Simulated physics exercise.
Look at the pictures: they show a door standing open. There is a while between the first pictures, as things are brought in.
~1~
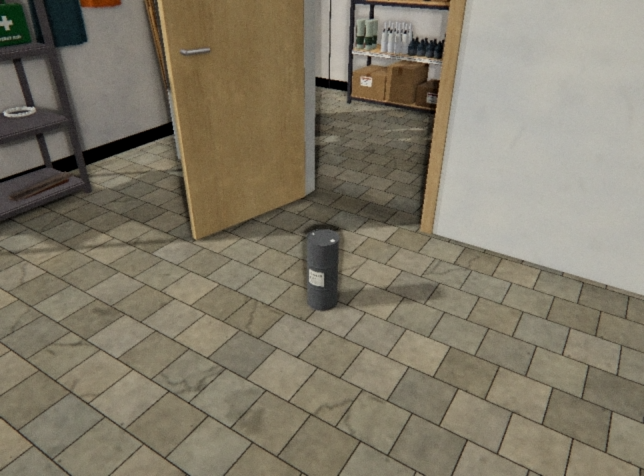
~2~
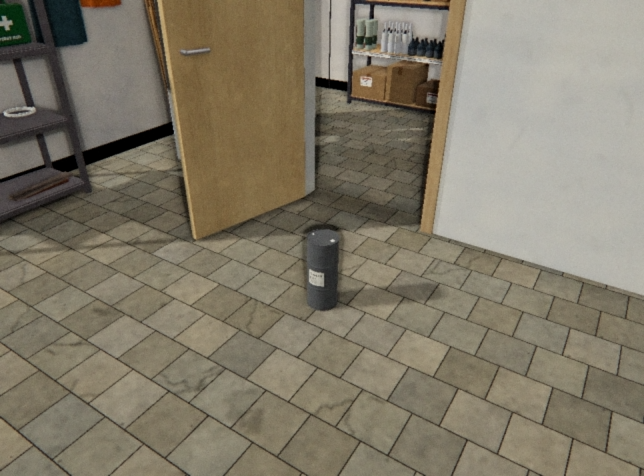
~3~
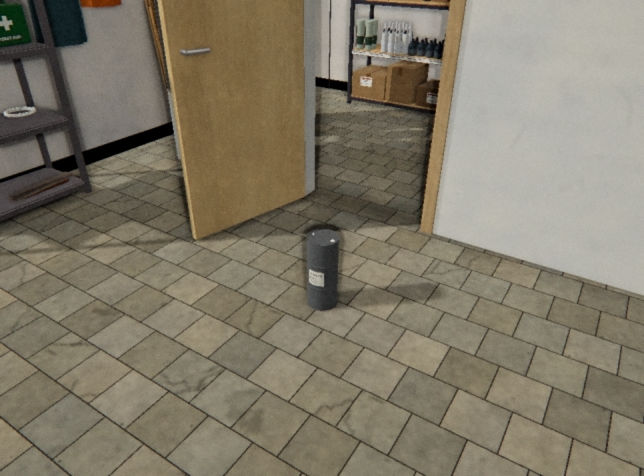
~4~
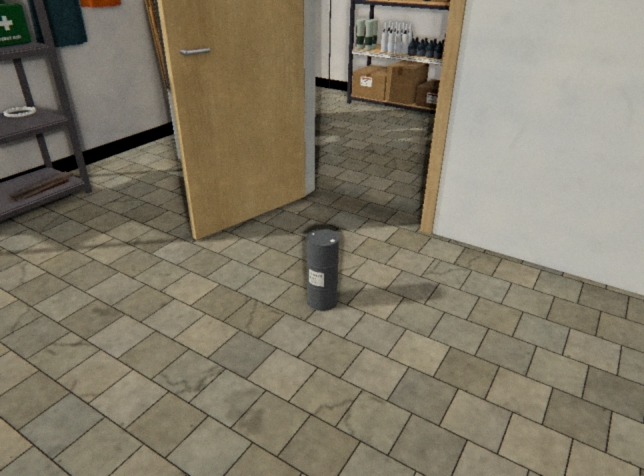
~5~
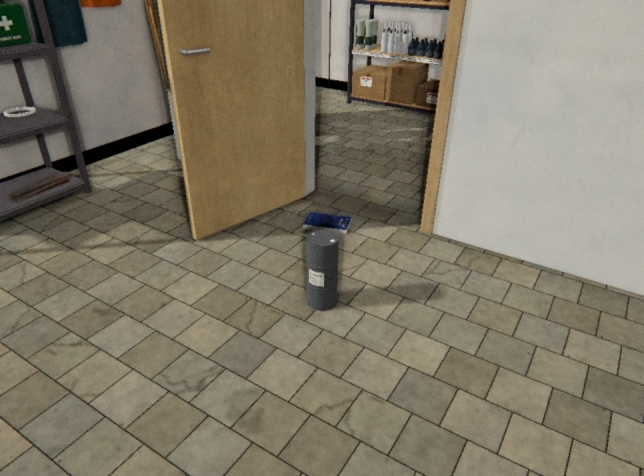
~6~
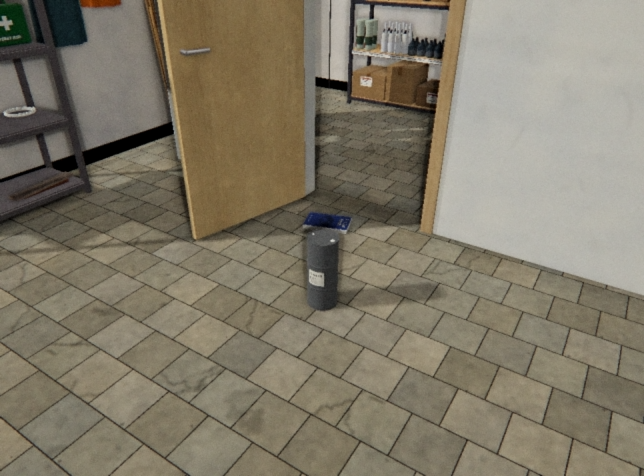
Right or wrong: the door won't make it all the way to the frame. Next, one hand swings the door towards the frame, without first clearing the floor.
Wrong.
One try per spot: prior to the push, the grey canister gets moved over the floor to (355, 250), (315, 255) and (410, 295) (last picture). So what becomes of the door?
First it cannot finish its swing, then it cannot finish its swing, and last it finishes its swing.
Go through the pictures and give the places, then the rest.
The first picture shows door wide open and still; grey canister (323, 271).
The second picture shows door wide open and still; grey canister (323, 271).
The third picture shows door wide open and still; grey canister (323, 271).
The fourth picture shows door wide open and still; grey canister (323, 271).
The fifth picture shows door wide open and still; grey canister (323, 271).
The sixth picture shows door wide open and still; blue book (328, 223); grey canister (323, 271).
Then, 0.80 s on from there, open by 68°.
Then, 1.20 s on from there, open by 37°; blue book shifted about its own width near (353, 220).
Then, 1.50 s on from there, open by 14°; blue book shifted about its own width near (376, 214).
In the end, open by 0°; moved from the start, blue book; grey canister unmoved. At the end, from the last picture's camera, blue book near (388, 210).
